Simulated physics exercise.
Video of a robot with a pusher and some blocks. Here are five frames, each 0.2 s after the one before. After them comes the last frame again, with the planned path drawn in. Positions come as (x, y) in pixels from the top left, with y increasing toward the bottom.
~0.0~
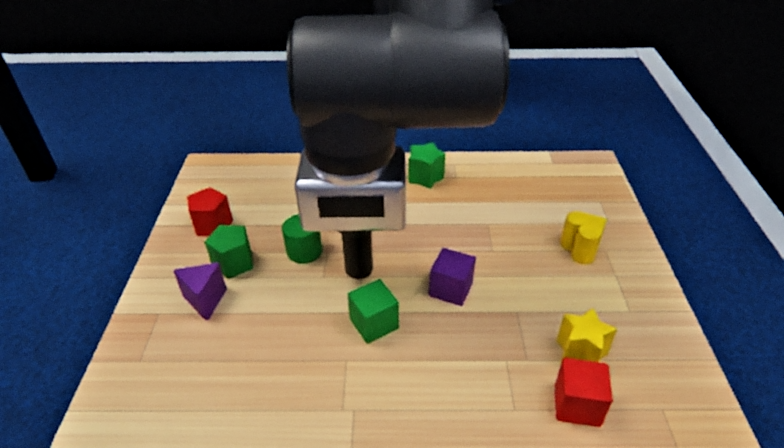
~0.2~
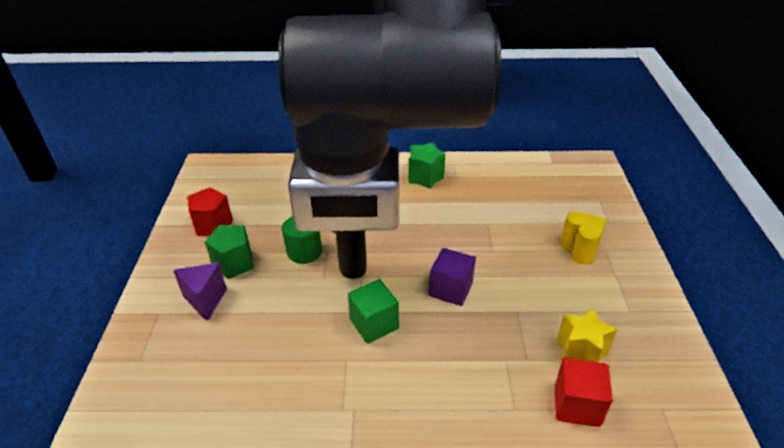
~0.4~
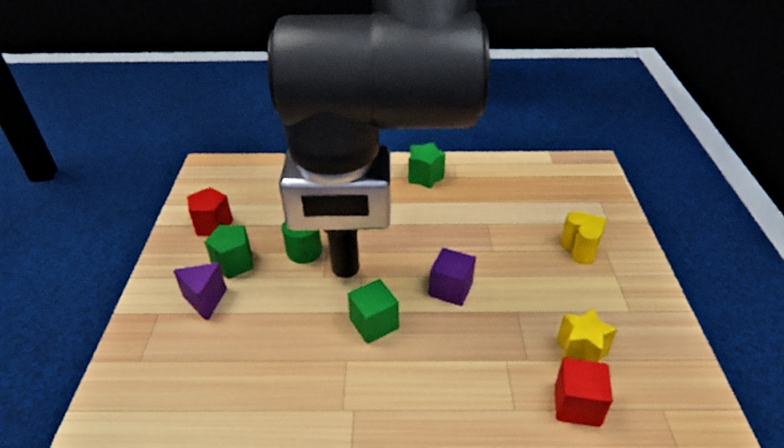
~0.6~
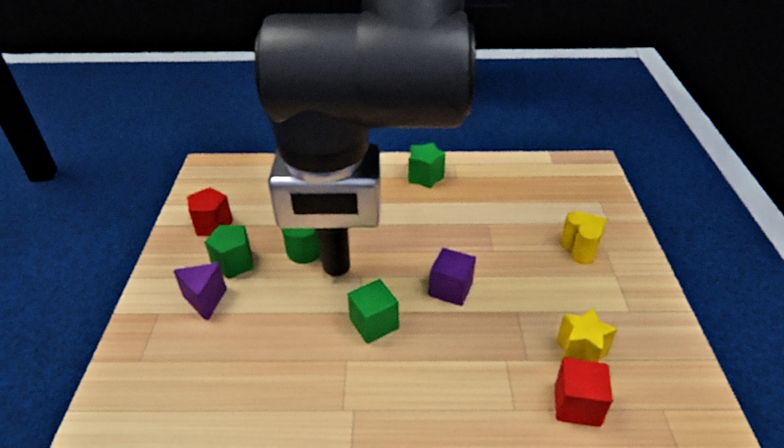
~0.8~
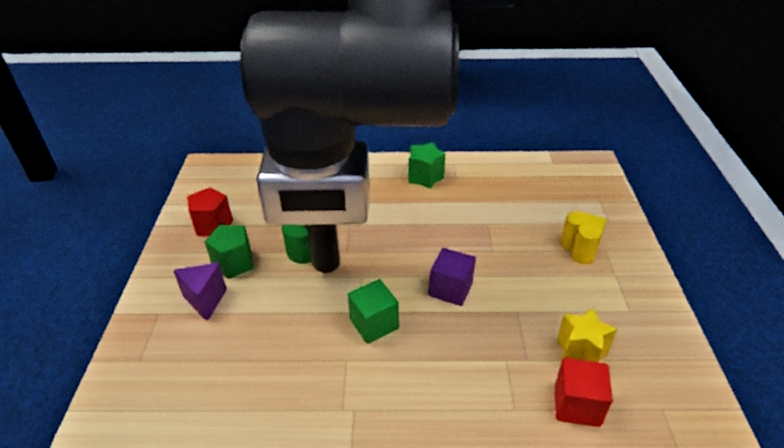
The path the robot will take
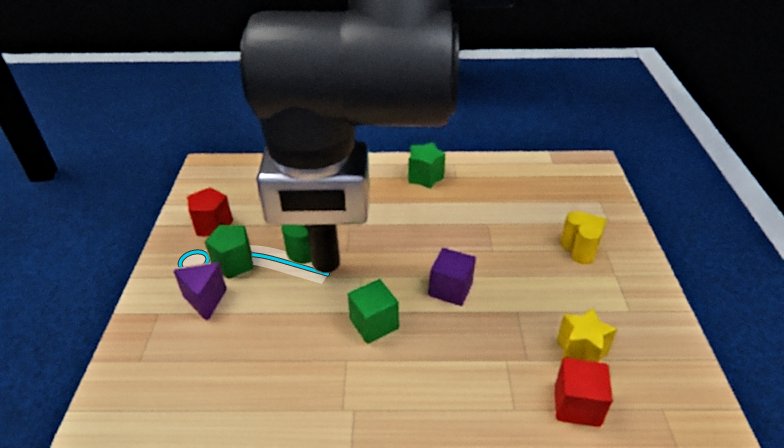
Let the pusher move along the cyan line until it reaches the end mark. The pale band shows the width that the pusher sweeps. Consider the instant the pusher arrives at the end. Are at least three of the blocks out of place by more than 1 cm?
Final answer: No.
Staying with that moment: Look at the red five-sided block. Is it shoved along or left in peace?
Answer: Unmoved.
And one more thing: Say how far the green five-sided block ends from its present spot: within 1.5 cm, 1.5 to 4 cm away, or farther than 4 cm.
Once the path is done, the green five-sided block lies more than 4 cm from its present place.
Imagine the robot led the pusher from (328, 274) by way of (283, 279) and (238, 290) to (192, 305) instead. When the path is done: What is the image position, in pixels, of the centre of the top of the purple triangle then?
The answer is (152, 291).
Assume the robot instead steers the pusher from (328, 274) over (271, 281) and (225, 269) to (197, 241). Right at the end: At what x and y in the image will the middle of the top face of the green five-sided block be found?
For the centre of its top, I'd go with (204, 196).
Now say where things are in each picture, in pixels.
Pusher's lower end (359, 271); red five-sided block (205, 199); green five-sided block (227, 237); green circle partly hidden, in the first frame.
Pusher (353, 270); blocks still, in the second frame.
Pusher (346, 270); blocks still, in the third frame.
Pusher (337, 268); blocks still, in the fourth frame.
Pusher (327, 265); red five-sided block (205, 199); green five-sided block (227, 237); green circle (300, 225), in the fifth frame.
Drawn move, from (328, 274) through (285, 262) and (242, 254) to (194, 261).
What follows on the original path. One third of the way, pusher (282, 252); green circle (287, 214).
Two thirds of the way, pusher (238, 245); green five-sided block (202, 239), turned 25° anticlockwise; green circle (284, 212).
At the end, pusher (191, 252); red five-sided block still; green five-sided block (153, 252), turned 45° anticlockwise; green circle (284, 212).
